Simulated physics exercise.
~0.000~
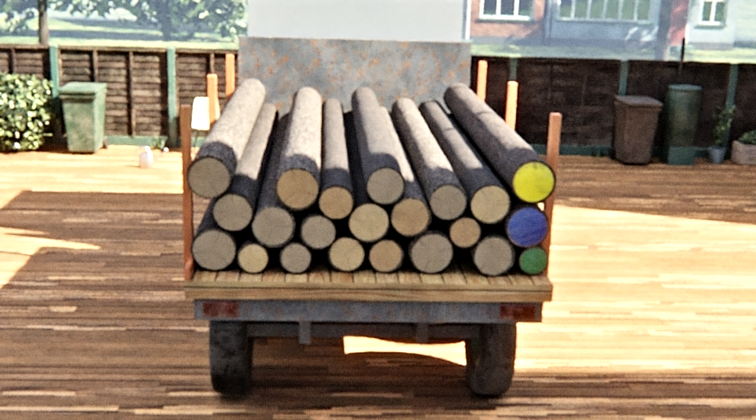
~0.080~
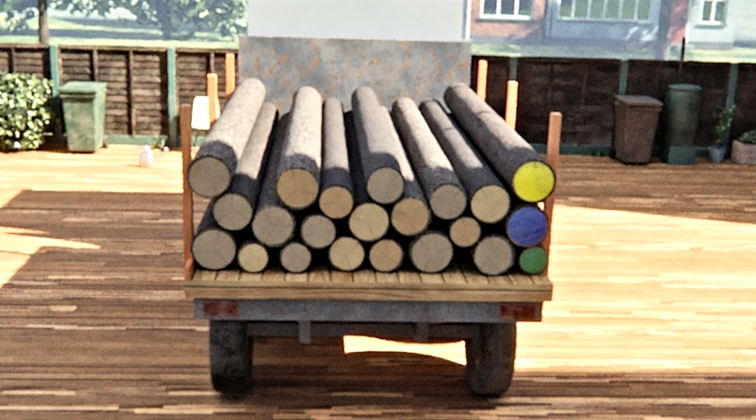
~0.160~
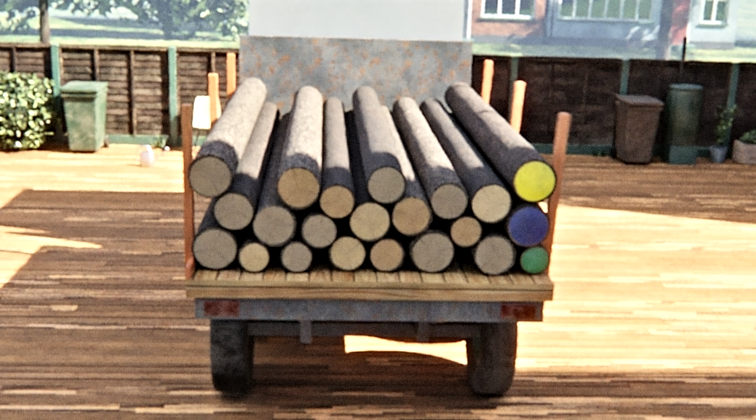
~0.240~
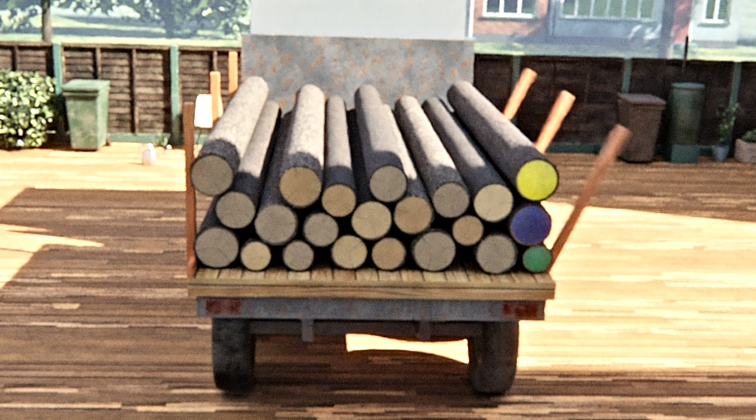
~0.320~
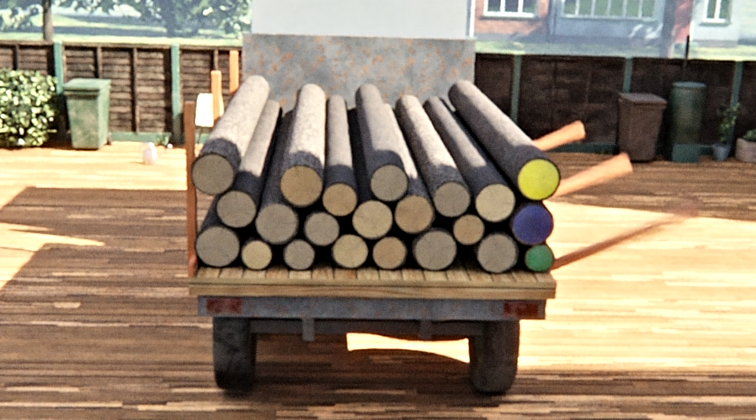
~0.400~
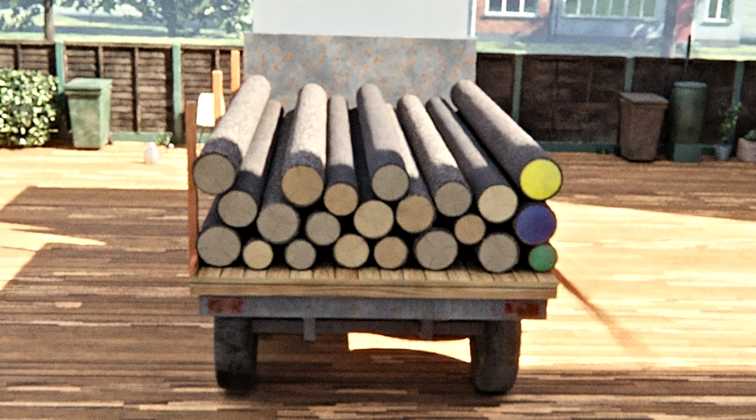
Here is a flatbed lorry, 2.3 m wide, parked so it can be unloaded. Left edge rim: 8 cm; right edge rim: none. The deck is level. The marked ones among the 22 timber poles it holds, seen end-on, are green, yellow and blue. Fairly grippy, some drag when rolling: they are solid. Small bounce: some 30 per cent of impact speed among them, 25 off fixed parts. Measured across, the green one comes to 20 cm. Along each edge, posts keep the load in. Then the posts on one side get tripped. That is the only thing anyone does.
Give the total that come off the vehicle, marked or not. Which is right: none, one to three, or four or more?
The right one is four or more.
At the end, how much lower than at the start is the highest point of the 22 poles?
0 cm.
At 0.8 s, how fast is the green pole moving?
Estimate: Some 1.0 m/s.
After 0.8 s, green is dropping off the right side; yellow is up on others, 10 cm from the right edge, rolling right; blue is up on others, 5 cm from the right edge, rolling right; 1 gone from the deck.
After 1.3 s, green is on the ground to the right; yellow is dropping off the right side; blue is on the deck, 5 cm from the right edge, rolling right; 2 gone from the deck.
After 1.8 s, green is down on the right; yellow is dropping off the right side; blue is dropping off the right side; 4 gone from the deck.
At rest (4.8 s), green is down on the right; yellow is down on the right; blue is on the ground to the right; 4 gone from the deck.
